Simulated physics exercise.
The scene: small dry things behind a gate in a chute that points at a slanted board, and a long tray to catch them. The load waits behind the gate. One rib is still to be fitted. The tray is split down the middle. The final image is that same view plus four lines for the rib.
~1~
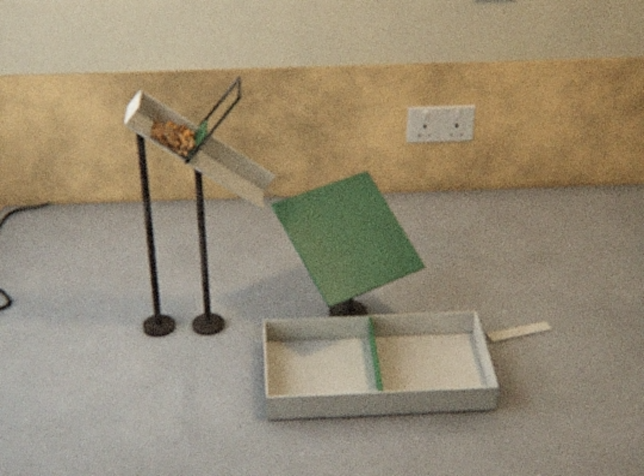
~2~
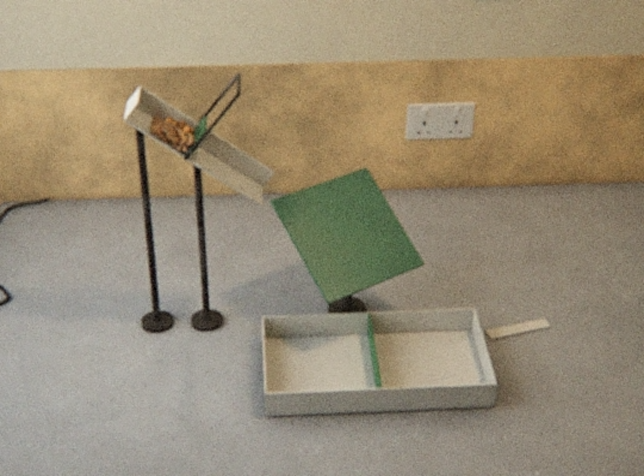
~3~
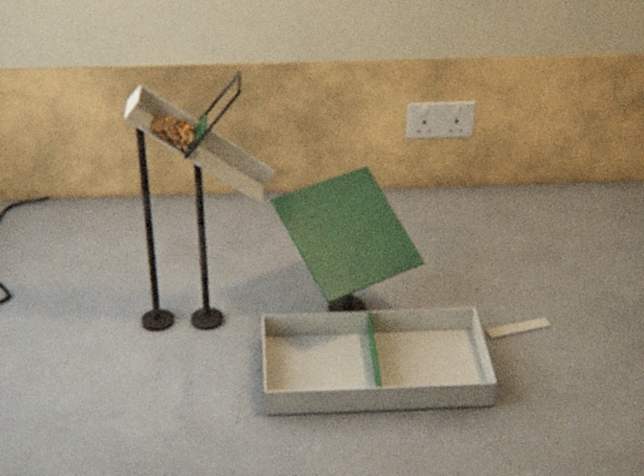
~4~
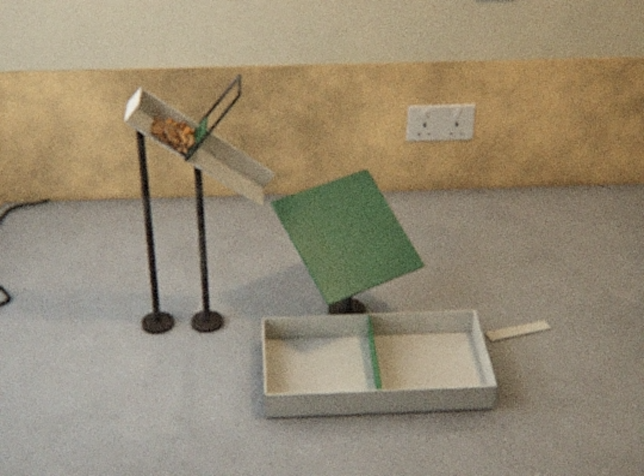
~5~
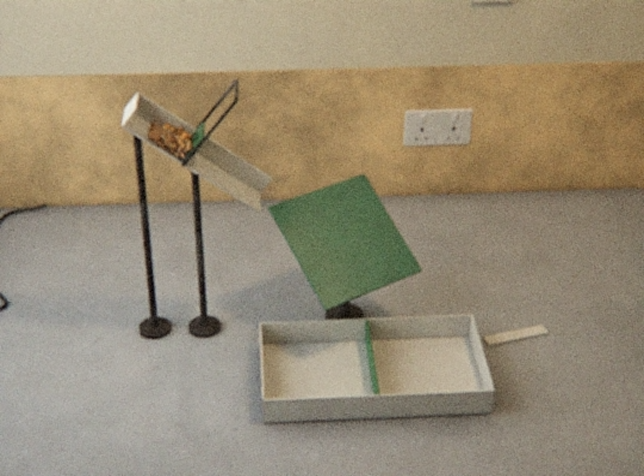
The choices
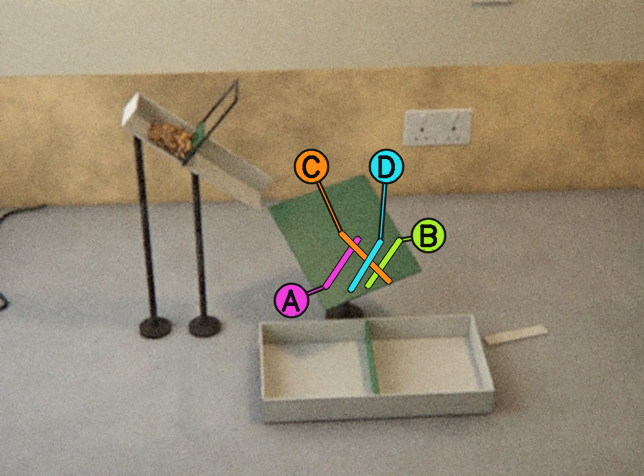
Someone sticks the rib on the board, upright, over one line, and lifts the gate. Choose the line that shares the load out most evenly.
B beats the others.
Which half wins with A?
The left half.
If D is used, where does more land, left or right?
Left.
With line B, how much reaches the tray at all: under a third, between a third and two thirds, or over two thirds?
It is over two thirds.
On the marked copy, line A from (357, 239) to (326, 286); line B from (399, 240) to (367, 285); line C from (341, 233) to (388, 281); line D from (380, 241) to (351, 289).
With A, of what is caught, nearly all in the left half, a small part in the right.
With B, of what is caught, about half in the left half, about half in the right.
With C, of what is caught, a small part in the left half, most in the right.
With D, of what is caught, most in the left half, a small part in the right.
